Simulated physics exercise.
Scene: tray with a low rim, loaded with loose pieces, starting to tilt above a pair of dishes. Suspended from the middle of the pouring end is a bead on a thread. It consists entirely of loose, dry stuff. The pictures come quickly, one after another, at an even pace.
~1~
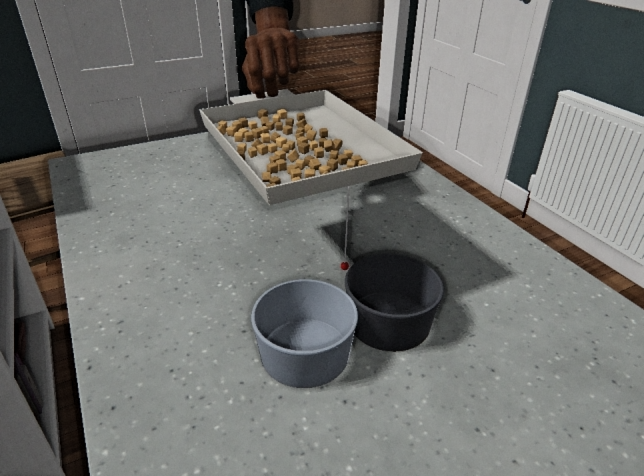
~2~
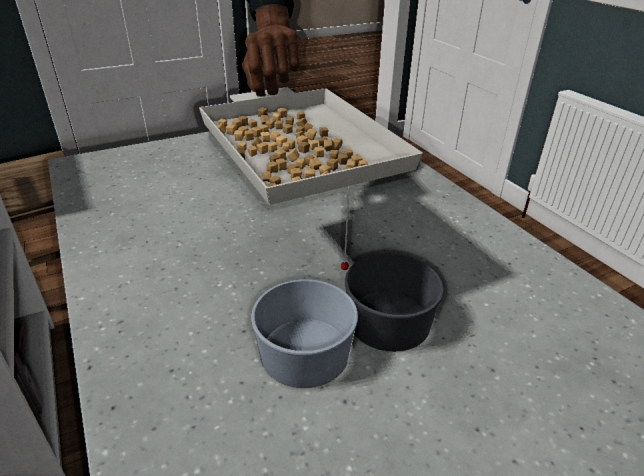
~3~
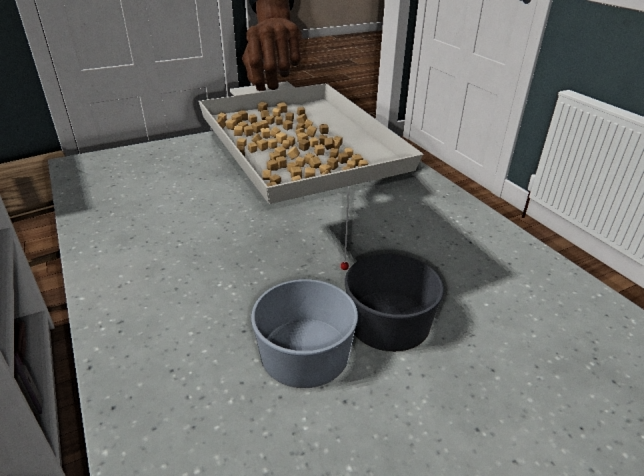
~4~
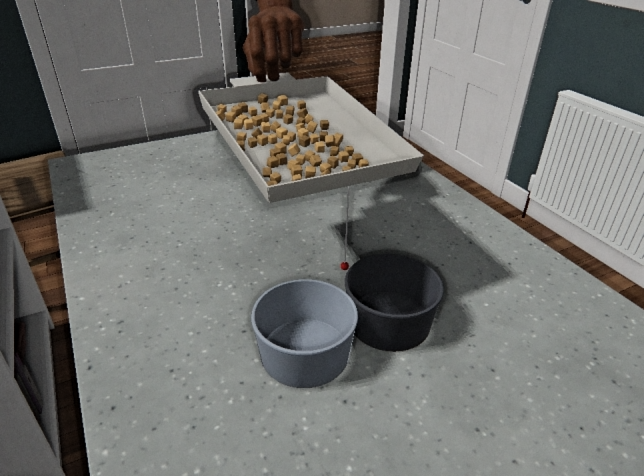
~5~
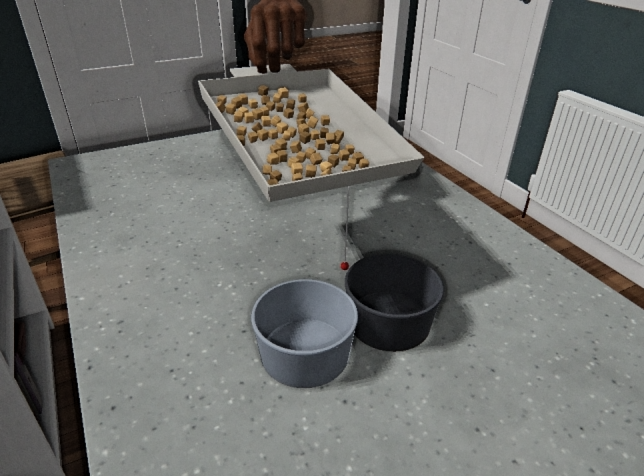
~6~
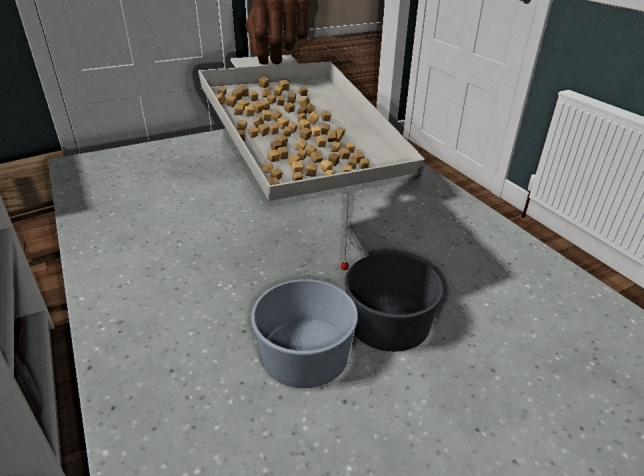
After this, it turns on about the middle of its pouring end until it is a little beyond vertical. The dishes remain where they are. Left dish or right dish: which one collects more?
The right one.
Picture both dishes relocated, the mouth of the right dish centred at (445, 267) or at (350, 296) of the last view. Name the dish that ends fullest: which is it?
The dish to the left at the first, the dish to the right at the second.
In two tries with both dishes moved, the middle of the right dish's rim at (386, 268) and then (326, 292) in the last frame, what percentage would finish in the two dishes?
Close to 40 in a hundred, followed by close to 10 in a hundred.
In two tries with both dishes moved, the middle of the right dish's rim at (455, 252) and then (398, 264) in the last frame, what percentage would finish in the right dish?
First position: Some 10 %; second position: Some 40 %.
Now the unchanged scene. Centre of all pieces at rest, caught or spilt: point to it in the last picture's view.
Roughly at (395, 325), give or take.
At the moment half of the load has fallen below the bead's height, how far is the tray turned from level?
Roughly 110 degrees from level.
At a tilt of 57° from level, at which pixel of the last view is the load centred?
Somewhere near pixel (355, 157).
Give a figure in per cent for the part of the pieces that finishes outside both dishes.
Some 30 per cent.
Just after the last frame, tray tipped steeply; every one on the tray.
A moment on, tray tipped right over; almost all on the tray; just a few in the right dish.
Further on, tray tipped past a quarter turn; about a tenth in the left dish; roughly two thirds in the right dish; roughly a quarter outside both.
When it is over, tray tipped past a quarter turn; about a tenth in the left dish; roughly two thirds in the right dish; roughly a quarter outside both.
